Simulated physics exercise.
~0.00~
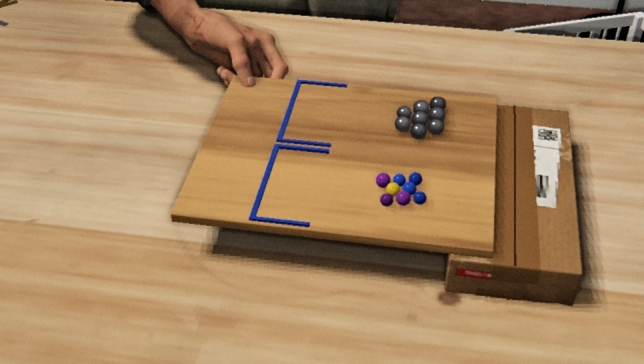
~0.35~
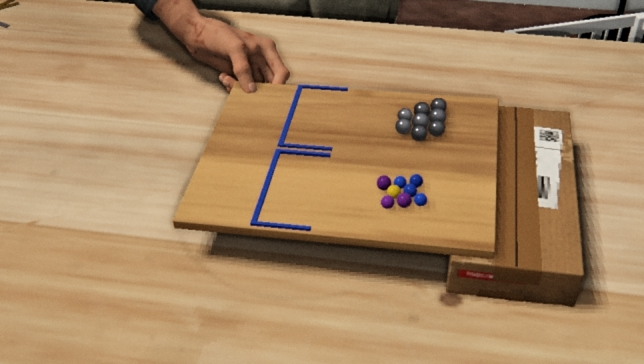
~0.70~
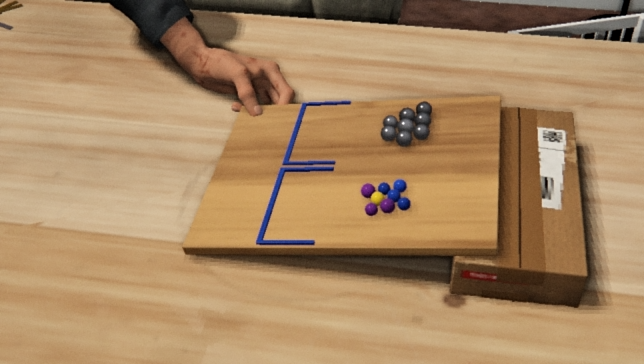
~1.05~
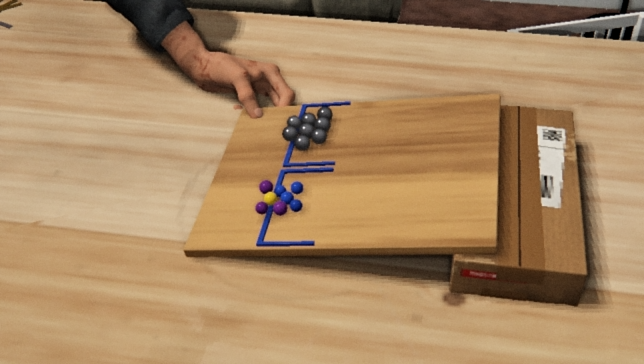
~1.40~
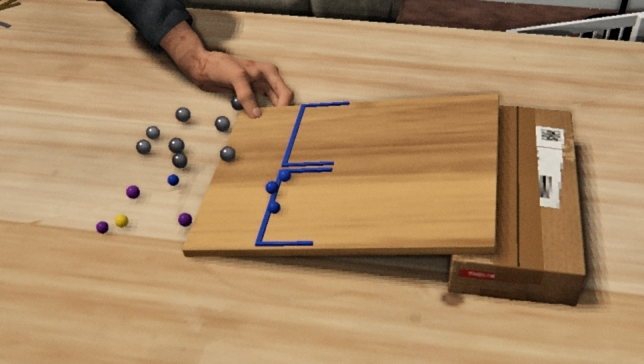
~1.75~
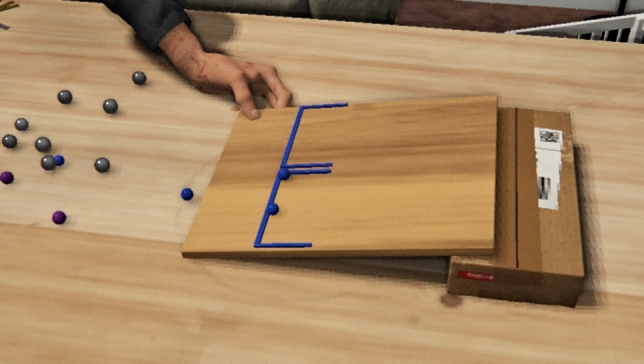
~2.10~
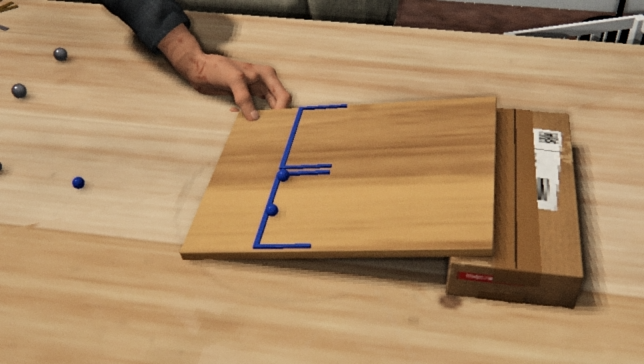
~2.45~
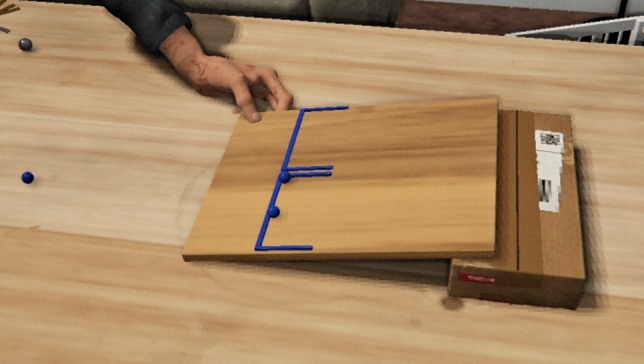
The clip opens on a wooden board beside a cardboard box on a table, a hand at its far left corner, with grey balls grouped on the farther side and purple, blue and yellow balls on the nearer side. The board's left end dips slightly, and both groups begin moving left. They travel down to the blue bars near that end. All the grey balls pass their bar and scatter across the table, along with most of the coloured ones. The loose balls roll away leftward, while two blue balls remain at the nearer bar.
